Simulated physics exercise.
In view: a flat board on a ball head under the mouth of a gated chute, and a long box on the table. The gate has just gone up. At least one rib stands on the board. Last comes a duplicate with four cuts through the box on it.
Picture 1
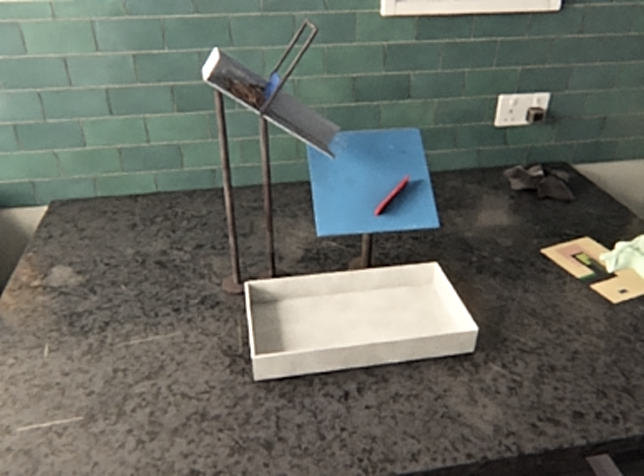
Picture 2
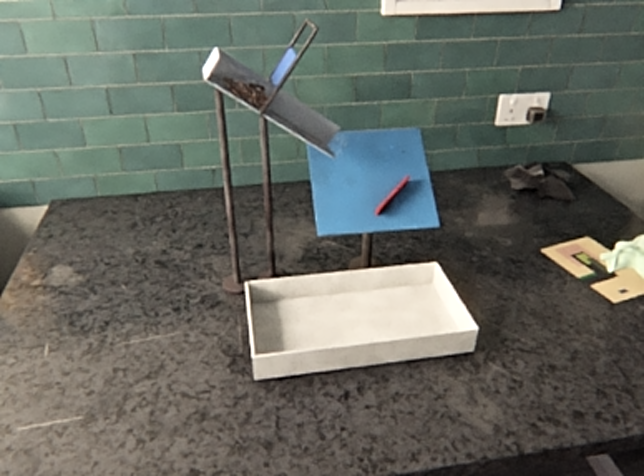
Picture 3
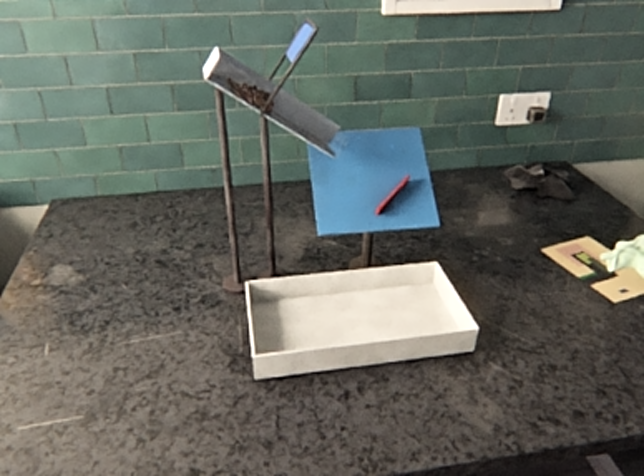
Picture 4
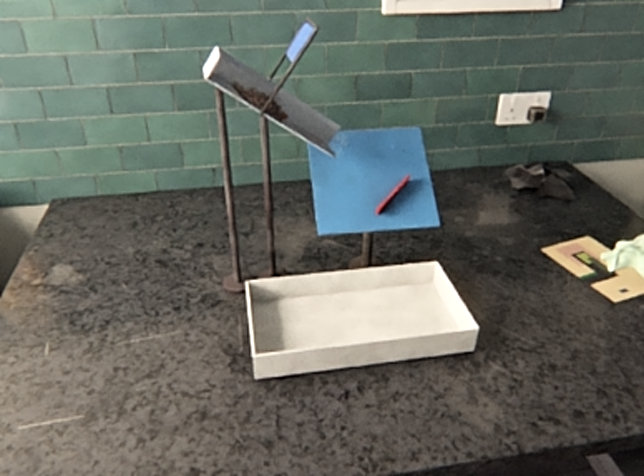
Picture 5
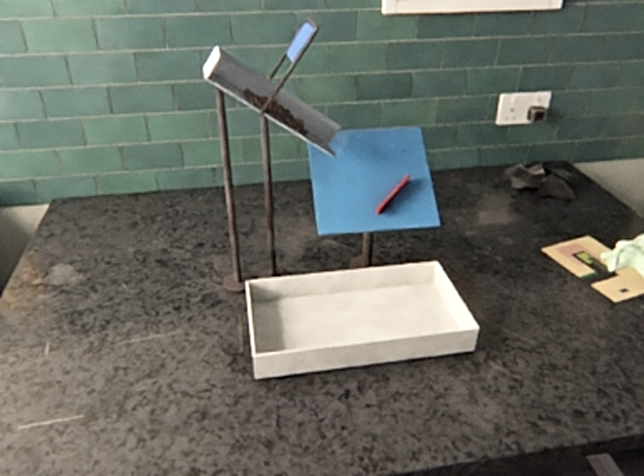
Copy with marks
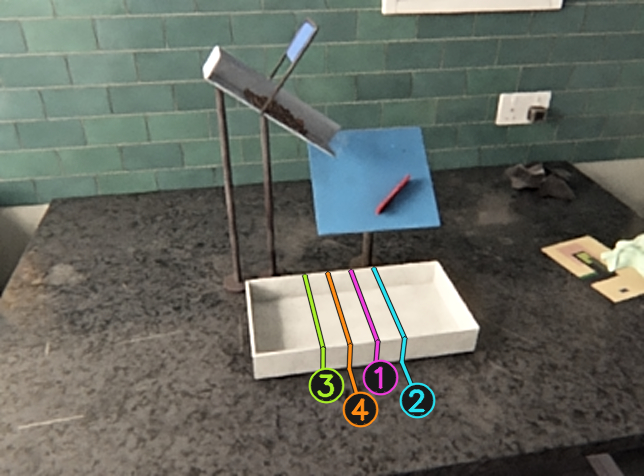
A blue board with a short red bar on it stands tilted below the mouth of a sloping grey chute on thin dark rods, seen from slightly above on a dark mottled worktop against green tiles. An empty white box sits in front, with tan pieces and pale green cloth at right. The chute's blue gate slides up, then dark brown bits creep down the trough, while the camera stays still.
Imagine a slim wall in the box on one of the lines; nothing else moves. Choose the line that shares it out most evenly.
I would pick line 1.
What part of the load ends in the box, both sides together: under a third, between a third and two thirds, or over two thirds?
Over two thirds.
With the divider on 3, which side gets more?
The right side.
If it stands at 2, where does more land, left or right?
The left side.
On the marked copy, line 1 crosses the front rim at (377, 340); line 2 crosses the front rim at (404, 337); line 3 crosses the front rim at (322, 347); line 4 crosses the front rim at (350, 344).
If 1 is chosen, of what is caught, about half on the left of the divider, about half on the right.
If 2 is chosen, of what is caught, nearly all on the left of the divider, a small part on the right.
If 3 is chosen, of what is caught, none on the left of the divider, all on the right.
If 4 is chosen, of what is caught, a stray few on the left of the divider, nearly all on the right.
